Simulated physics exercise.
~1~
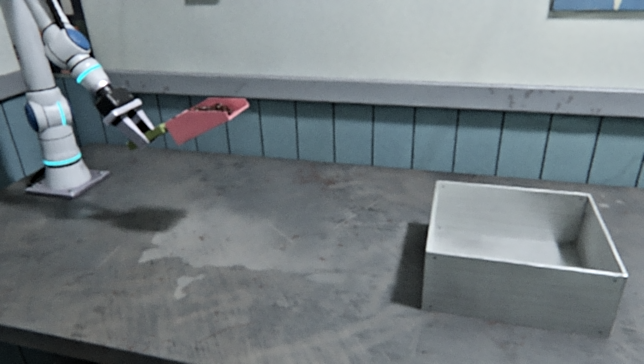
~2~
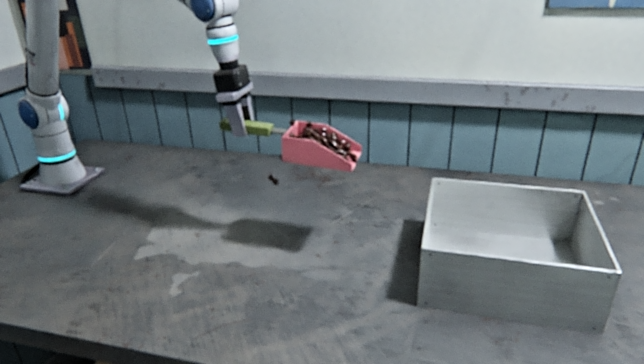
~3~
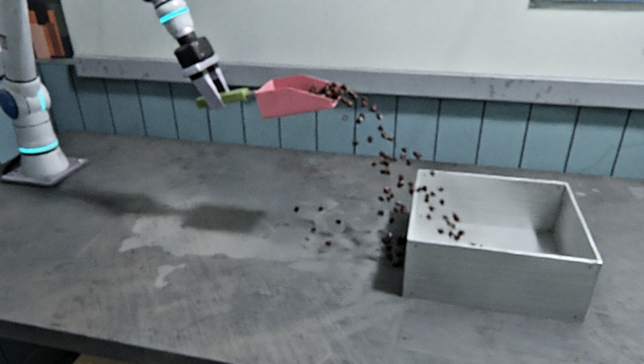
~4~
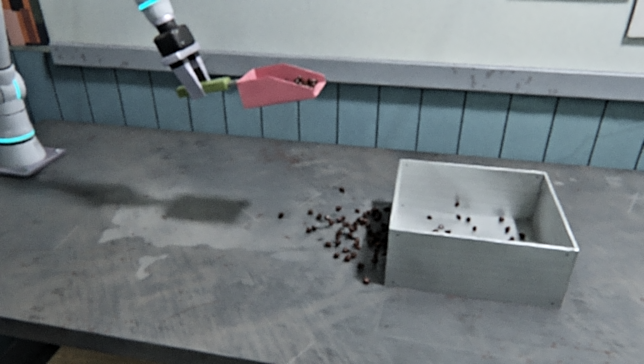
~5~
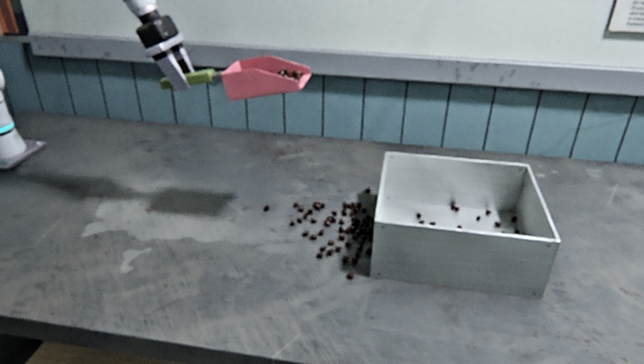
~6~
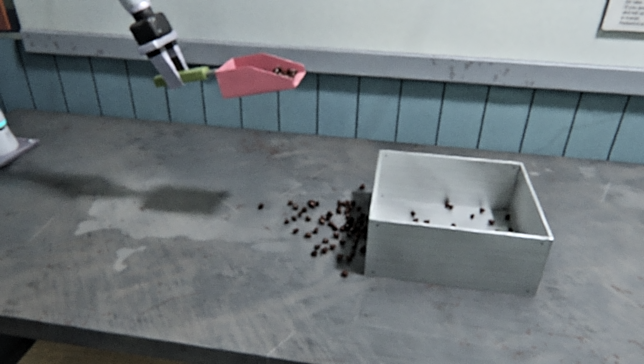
In the video, a robot arm carries a pink scoop of dark beans right toward a gray open box, then pulls back as many beans spill out. Some land in the box, more scatter on the table beside it, and others stay in the scoop.
